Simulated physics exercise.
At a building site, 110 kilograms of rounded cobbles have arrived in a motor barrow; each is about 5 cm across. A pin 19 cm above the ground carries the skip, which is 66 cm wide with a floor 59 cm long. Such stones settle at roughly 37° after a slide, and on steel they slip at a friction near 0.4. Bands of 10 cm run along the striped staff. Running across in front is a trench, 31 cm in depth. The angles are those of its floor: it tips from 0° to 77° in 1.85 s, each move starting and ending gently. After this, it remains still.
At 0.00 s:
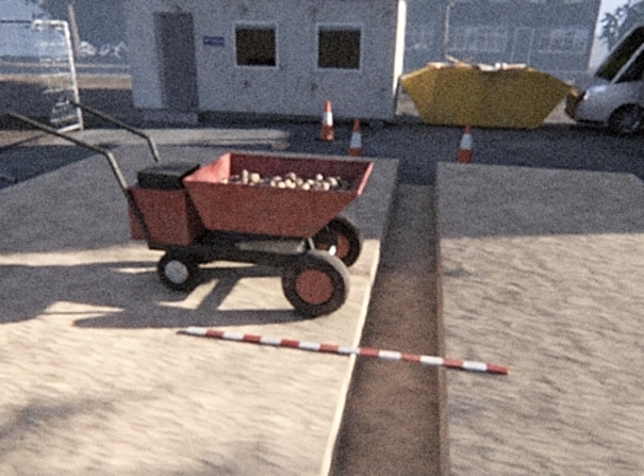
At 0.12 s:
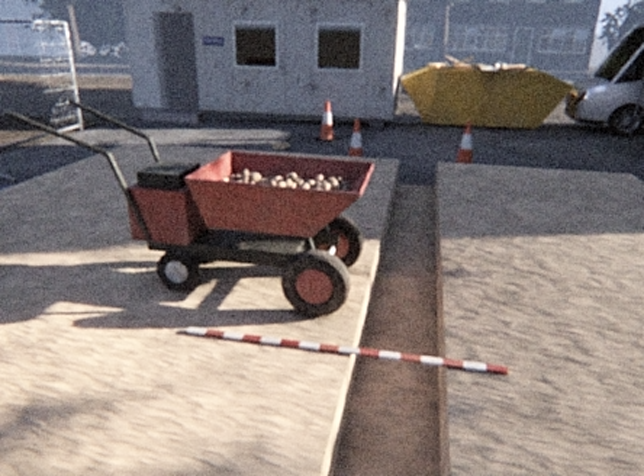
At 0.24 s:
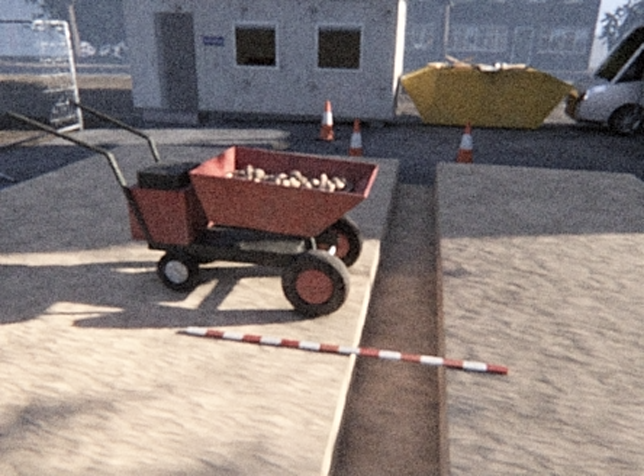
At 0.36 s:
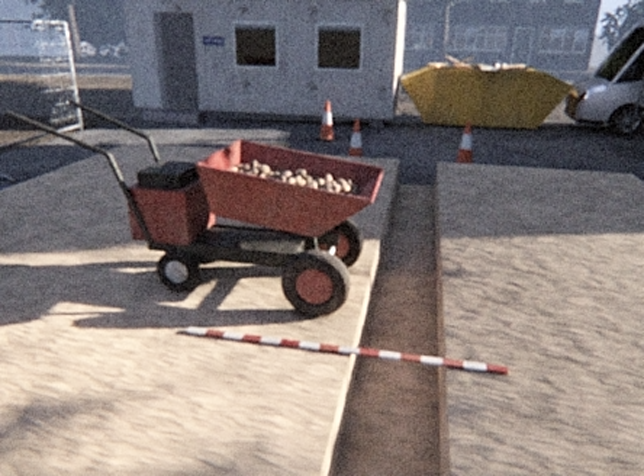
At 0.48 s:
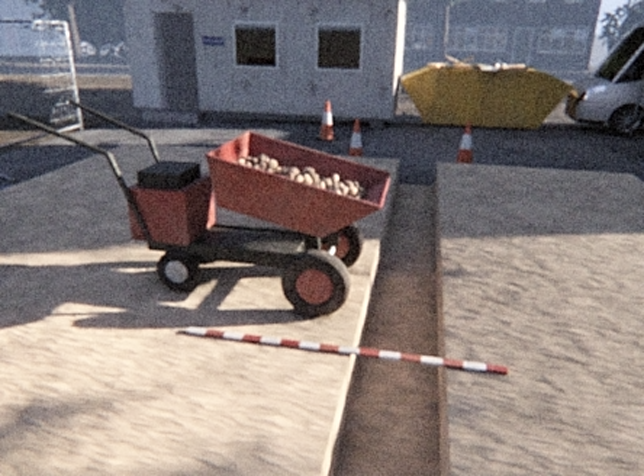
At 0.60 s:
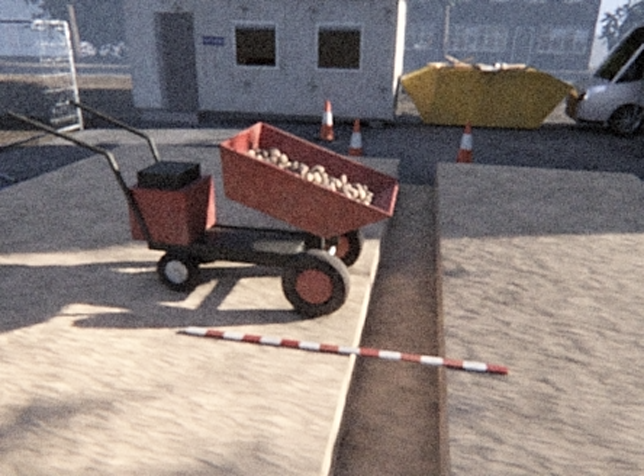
Building site, a parked red dumper's stone-filled skip gradually tilting forward to the right beside a trench, striped staff in front.
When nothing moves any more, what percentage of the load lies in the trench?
47 %.
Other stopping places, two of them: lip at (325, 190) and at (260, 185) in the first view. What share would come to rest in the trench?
95 %, then 70 %.
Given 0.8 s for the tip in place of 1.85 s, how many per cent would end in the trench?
It would be near 35 per cent.
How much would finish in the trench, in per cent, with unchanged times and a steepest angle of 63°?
About 50 per cent would end up in the trench.
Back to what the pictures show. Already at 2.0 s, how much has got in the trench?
Some 30 per cent.
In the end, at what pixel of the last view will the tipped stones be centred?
Their middle lands near (452, 300).
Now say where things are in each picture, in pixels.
The skip is at 0°, its lip at (359, 194); the top of the load is at (292, 181), in the first picture.
The skip is at 1°, its lip at (360, 195); the top of the load is at (293, 180); the stones move at 0.1 m/s on average, in the second picture.
The skip is at 4°, its lip at (365, 198); the top of the load is at (277, 177); the stones move at 0.2 m/s on average, in the third picture.
Lip at (372, 202), floor tilted 8°, highest stones at (256, 170); the stones move at 0.3 m/s on average, in the fourth picture.
Lip at (381, 208), floor tilted 13°, highest stones at (256, 162); the stones move at 0.4 m/s on average, in the fifth picture.
Lip at (390, 216), floor tilted 19°, highest stones at (266, 156); the stones move at 0.5 m/s on average, in the sixth picture.
After 1.4 s the floor is at 65°; 98 % in the skip, 2 % in the trench; the foremost stones are at (441, 267).
After 2.0 s the floor is at 77°; 19 % in the skip, 30 % in the trench, 51 % past the trench; the foremost stones are at (561, 299).
After 2.3 s the floor is at 77°; 1 % in the skip, 46 % in the trench, 54 % past the trench; the foremost stones are at (600, 295).
After 4.2 s the floor is at 77°; 0 % in the skip, 47 % in the trench, 53 % past the trench; the foremost stones are at (612, 298).
